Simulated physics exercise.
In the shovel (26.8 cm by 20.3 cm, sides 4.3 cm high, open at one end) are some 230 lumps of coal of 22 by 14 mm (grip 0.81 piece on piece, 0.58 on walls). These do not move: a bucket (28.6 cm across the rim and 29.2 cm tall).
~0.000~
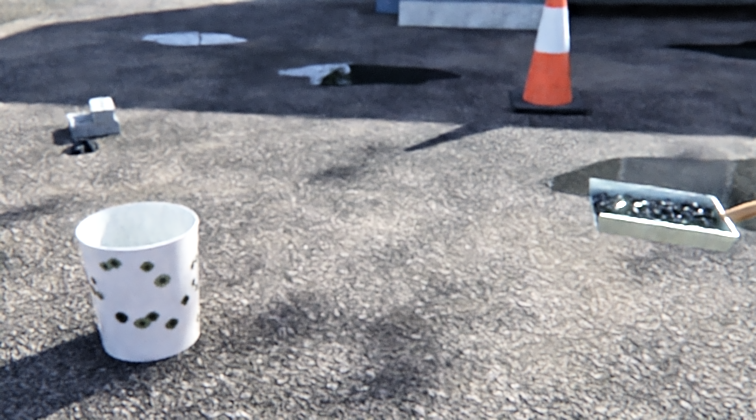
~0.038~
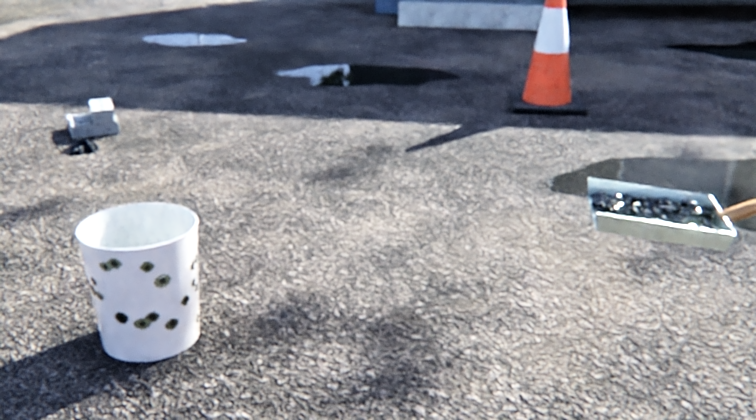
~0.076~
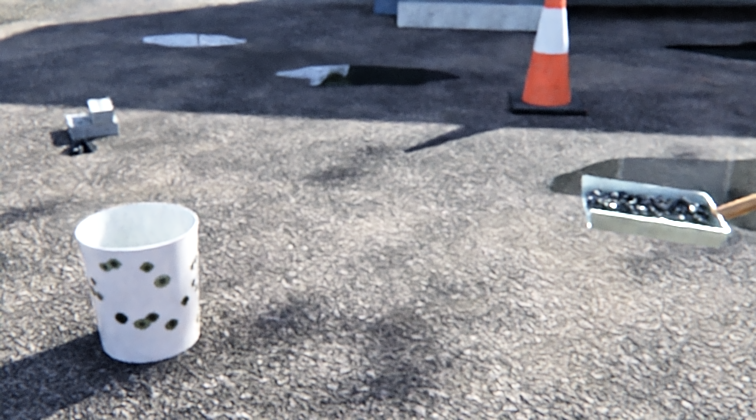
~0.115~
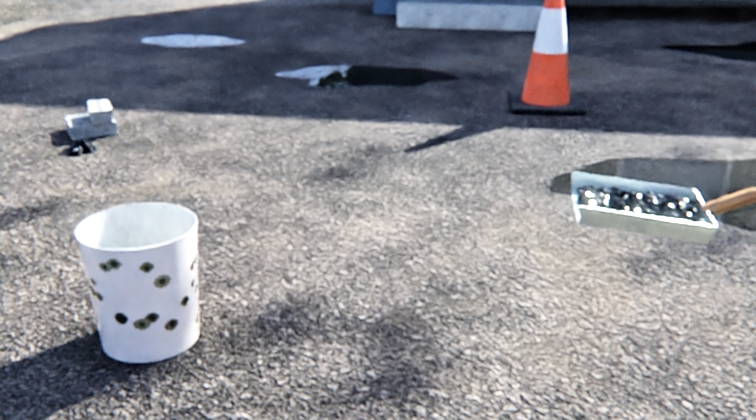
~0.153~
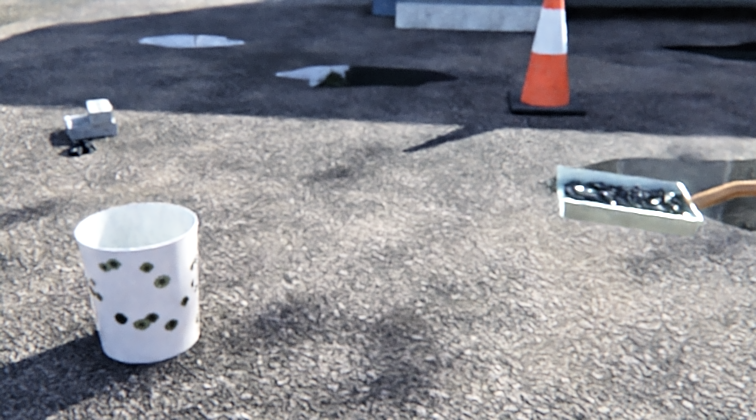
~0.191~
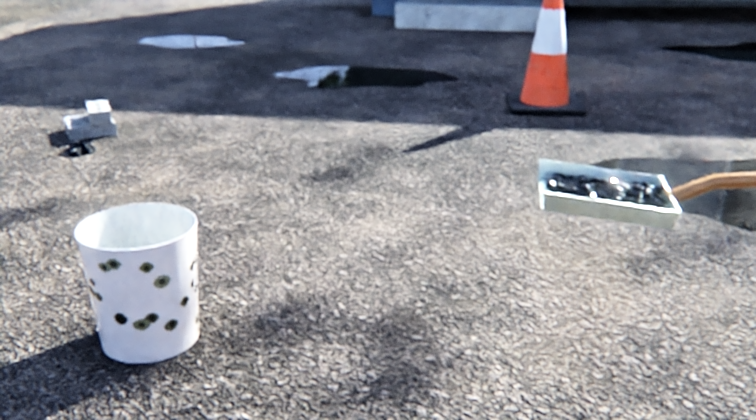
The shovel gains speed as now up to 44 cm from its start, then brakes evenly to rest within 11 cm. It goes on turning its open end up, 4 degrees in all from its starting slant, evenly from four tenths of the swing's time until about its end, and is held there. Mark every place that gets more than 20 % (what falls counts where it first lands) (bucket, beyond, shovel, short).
Bucket yes, beyond no, shovel no, short yes.
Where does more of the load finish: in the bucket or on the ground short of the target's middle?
More ends in the bucket.
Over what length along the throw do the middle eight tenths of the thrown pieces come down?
About 30 cm.
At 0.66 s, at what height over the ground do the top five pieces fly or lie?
Some 60 cm.
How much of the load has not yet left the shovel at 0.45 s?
Roughly 70 per cent.
After 0.33 s, tilt 7 degrees; shovel 100 %; middle of all pieces near (502, 160).
Then, at 0.45 s, tilt 9 degrees; shovel 70 %, in the air 30 %; middle of all pieces near (384, 128).
Then, at 0.56 s, tilt 9 degrees; shovel 5 %, in the air 95 %; middle of all pieces near (299, 129).
Then, at 0.66 s, tilt 9 degrees; in the air 100 %; middle of all pieces near (230, 168).
In the end, at 1.7 s, bucket 60 %, beyond 0 %, shovel 0 %, short 40 %.
